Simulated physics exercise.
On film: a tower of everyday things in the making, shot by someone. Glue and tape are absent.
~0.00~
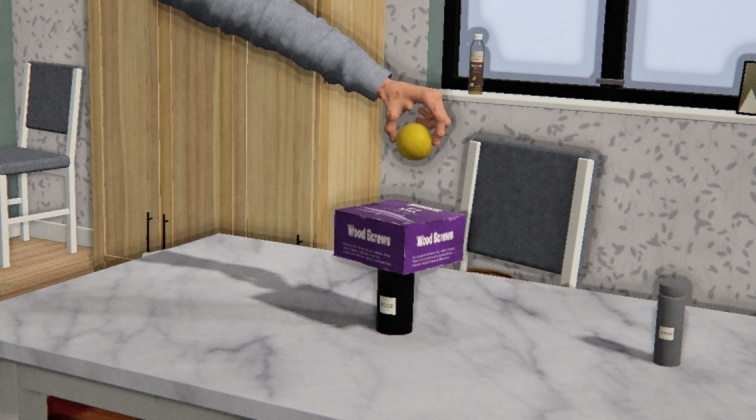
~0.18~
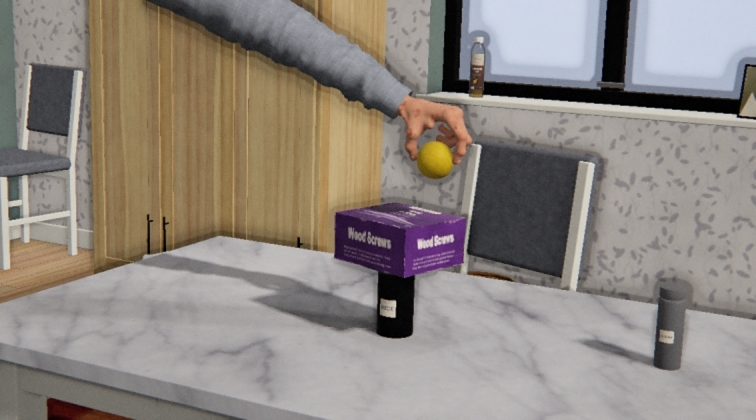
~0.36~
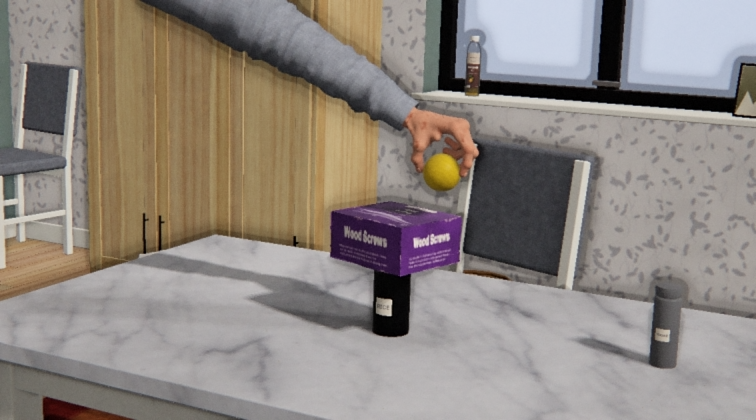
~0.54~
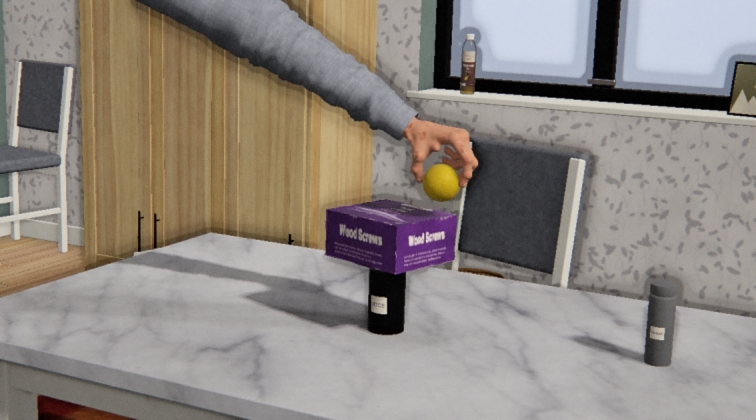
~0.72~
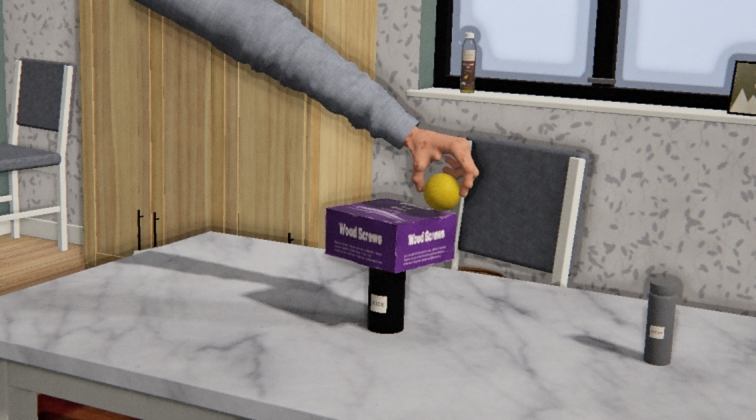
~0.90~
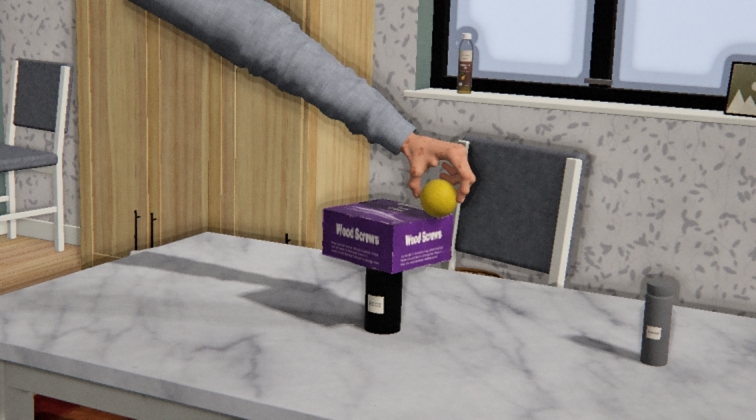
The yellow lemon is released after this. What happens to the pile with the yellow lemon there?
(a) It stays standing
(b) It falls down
Answer: B.
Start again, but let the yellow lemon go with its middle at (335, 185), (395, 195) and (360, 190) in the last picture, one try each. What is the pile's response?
First try: It gives way; second try: It holds; third try: It keeps its balance.
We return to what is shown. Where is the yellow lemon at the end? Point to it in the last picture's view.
Look around (498, 335) in the final frame.
By 1.20 s, yellow lemon now fallen; purple box tilted by 51°.
By 1.30 s, purple box now fallen.
By 1.40 s, things are still on the move.
By 1.60 s, yellow lemon resting near (498, 335).
When it is over (4.0 s), fallen, purple box and yellow lemon; the other 2 as before. End places, in pixels of the last picture, yellow lemon near (498, 335). The pile loses its balance.
